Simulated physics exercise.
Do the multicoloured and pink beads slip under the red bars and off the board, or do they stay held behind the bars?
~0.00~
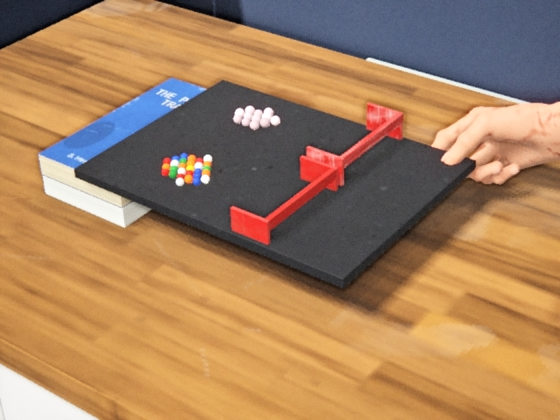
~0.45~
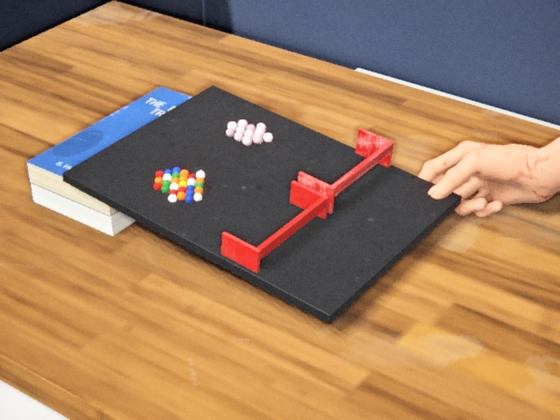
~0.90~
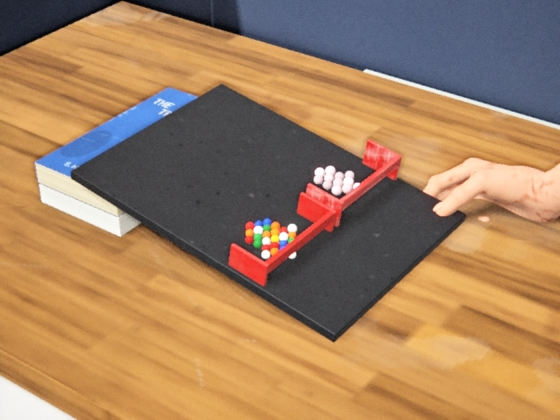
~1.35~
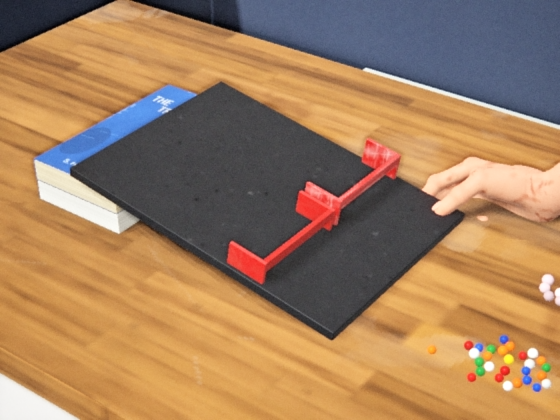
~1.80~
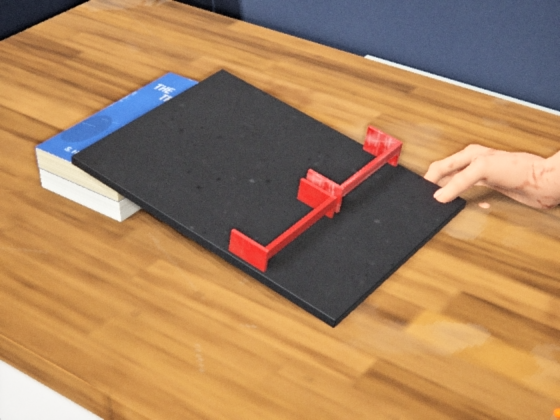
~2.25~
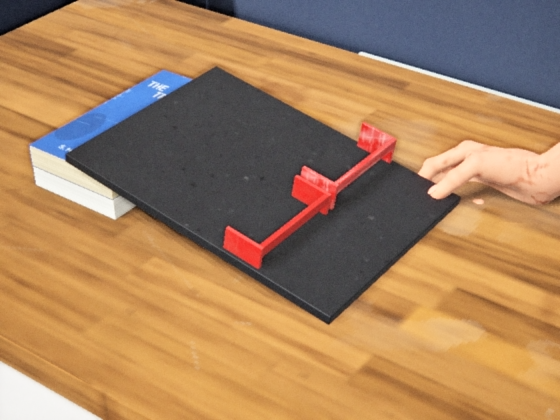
Both the multicoloured beads and the pink beads slip under the red bars and leave the board.
